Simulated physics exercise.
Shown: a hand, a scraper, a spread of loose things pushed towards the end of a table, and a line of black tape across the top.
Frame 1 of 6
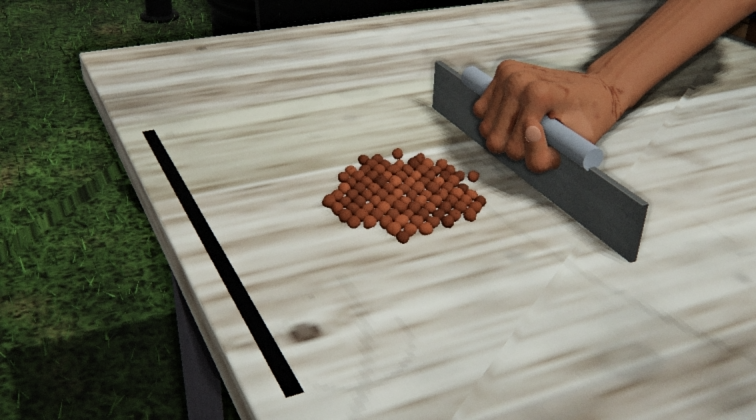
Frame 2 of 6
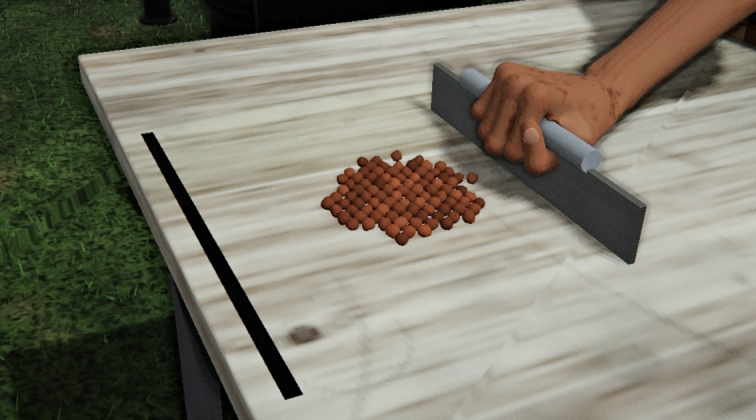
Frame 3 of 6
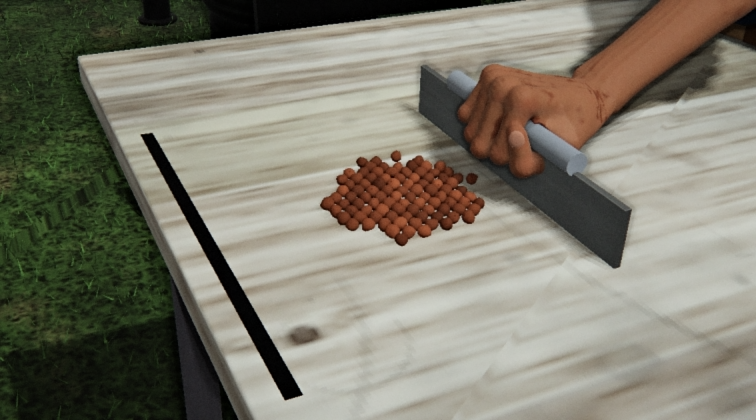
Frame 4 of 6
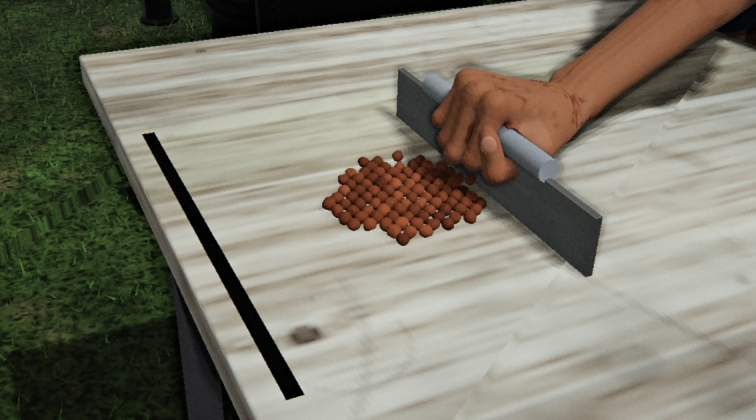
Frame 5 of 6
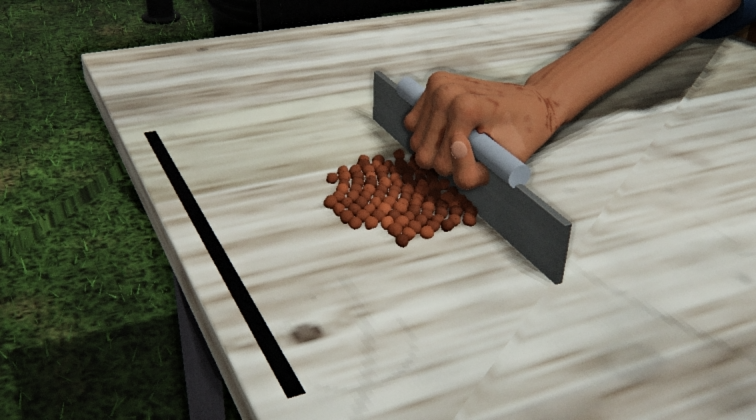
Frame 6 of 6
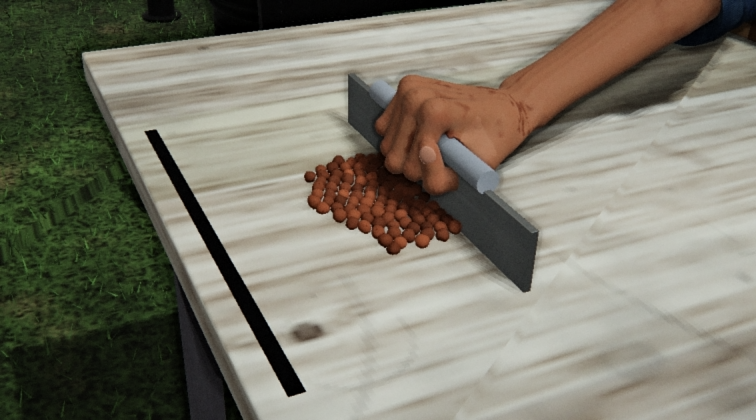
On a pale, streaky tabletop beside grass, a hand holding a flat scraper rested, then slid it left into a heap of small reddish-brown balls, nudging them a little towards a black line.
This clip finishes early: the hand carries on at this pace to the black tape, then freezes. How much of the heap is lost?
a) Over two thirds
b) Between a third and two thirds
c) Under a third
Option a: Over two thirds.
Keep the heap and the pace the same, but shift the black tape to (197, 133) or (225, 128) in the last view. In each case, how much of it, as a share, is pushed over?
It would come to 20 percent in the first case and 0 percent in the second.
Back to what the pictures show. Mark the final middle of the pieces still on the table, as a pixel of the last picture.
About (184, 235).
Just after the last frame, scraper still moving, near (313, 160); heap all on the table, its front near (219, 226).
A moment on, scraper stopped at the black tape; heap roughly two thirds over the edge.
Further on, scraper stopped at the black tape; heap the larger part over the edge.
When it is over, scraper stopped at the black tape; heap the larger part over the edge.
